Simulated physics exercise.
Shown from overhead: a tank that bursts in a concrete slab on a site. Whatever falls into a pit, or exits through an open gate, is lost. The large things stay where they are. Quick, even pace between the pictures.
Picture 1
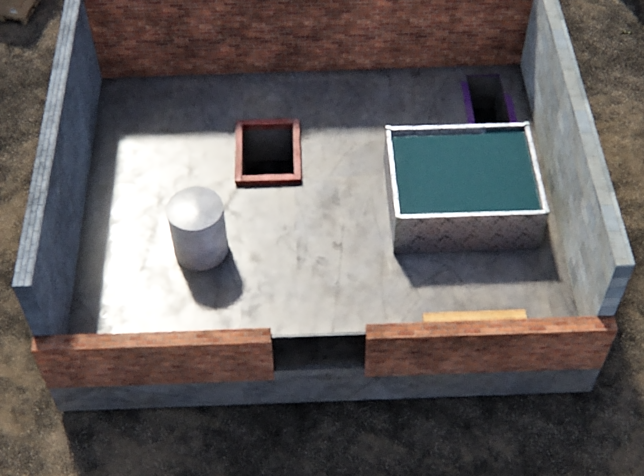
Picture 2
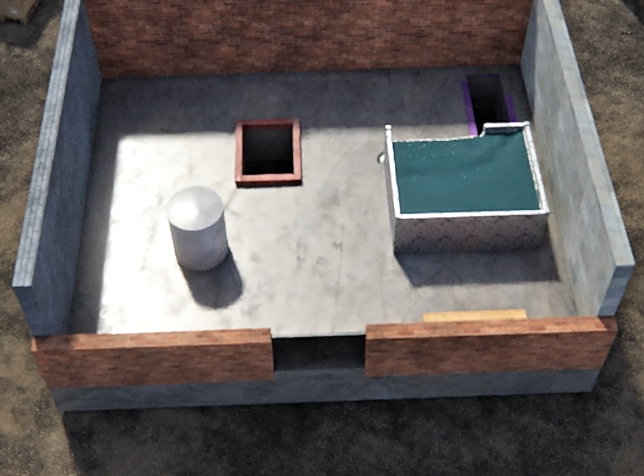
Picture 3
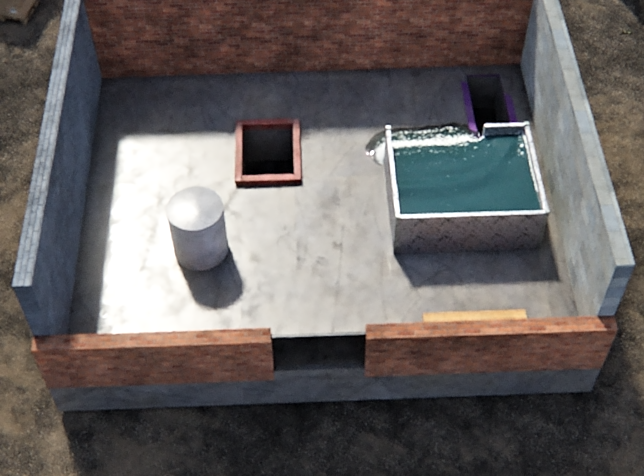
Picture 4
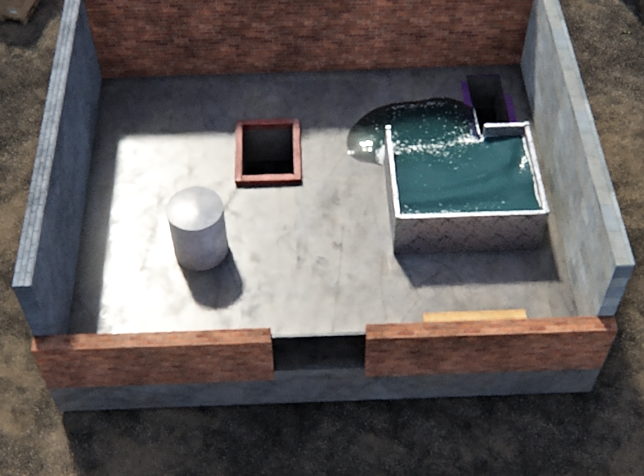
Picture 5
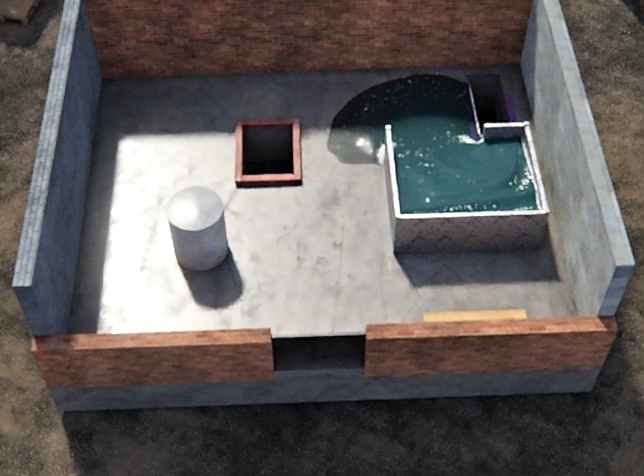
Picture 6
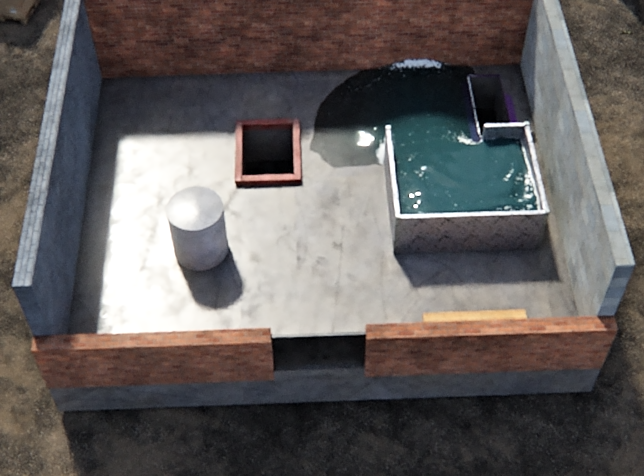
A tank of dark green water burst open along its far side inside a walled concrete yard, and the water poured out, spreading left and back across the floor to the brick wall.
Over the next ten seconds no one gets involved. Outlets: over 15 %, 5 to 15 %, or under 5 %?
Result: The gate will drain shy of five per cent; the red pit will drain shy of five per cent; the purple pit will drain in excess of fifteen per cent.
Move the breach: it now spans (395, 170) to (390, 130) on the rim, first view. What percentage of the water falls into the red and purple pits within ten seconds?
Estimates in per cent: Red 20, purple 2.
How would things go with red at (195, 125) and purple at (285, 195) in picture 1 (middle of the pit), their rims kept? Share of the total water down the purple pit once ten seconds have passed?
Result - purple pit, 8 in a hundred.
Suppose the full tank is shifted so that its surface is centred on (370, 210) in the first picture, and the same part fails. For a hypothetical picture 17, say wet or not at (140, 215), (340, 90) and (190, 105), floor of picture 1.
In order: Inundated, then inundated, then inundated.
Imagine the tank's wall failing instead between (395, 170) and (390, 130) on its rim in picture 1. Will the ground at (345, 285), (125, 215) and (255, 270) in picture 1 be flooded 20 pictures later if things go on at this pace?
The first would be still unwetted, the second drenched and the third drenched.
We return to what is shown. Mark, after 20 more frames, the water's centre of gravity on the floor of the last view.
Roughly (348, 139).
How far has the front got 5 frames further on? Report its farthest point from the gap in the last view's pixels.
At roughly (274, 77).
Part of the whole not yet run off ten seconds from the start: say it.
Estimate: Close to 64 %.
A moment on, water covers 20 % of the floor; the gate 0 %, the red pit 0 %, the purple pit 4 %.
Next, water covers 25 % of the floor; the gate 0 %, the red pit 0 %, the purple pit 10 %.
Then, water covers 40 % of the floor; the gate 0 %, the red pit 0 %, the purple pit 19 %.
Later, water covers 65 % of the floor; the gate 0 %, the red pit 1 %, the purple pit 28 %.
In the end, water covers 85 % of the floor; the gate 0 %, the red pit 1 %, the purple pit 34 %.
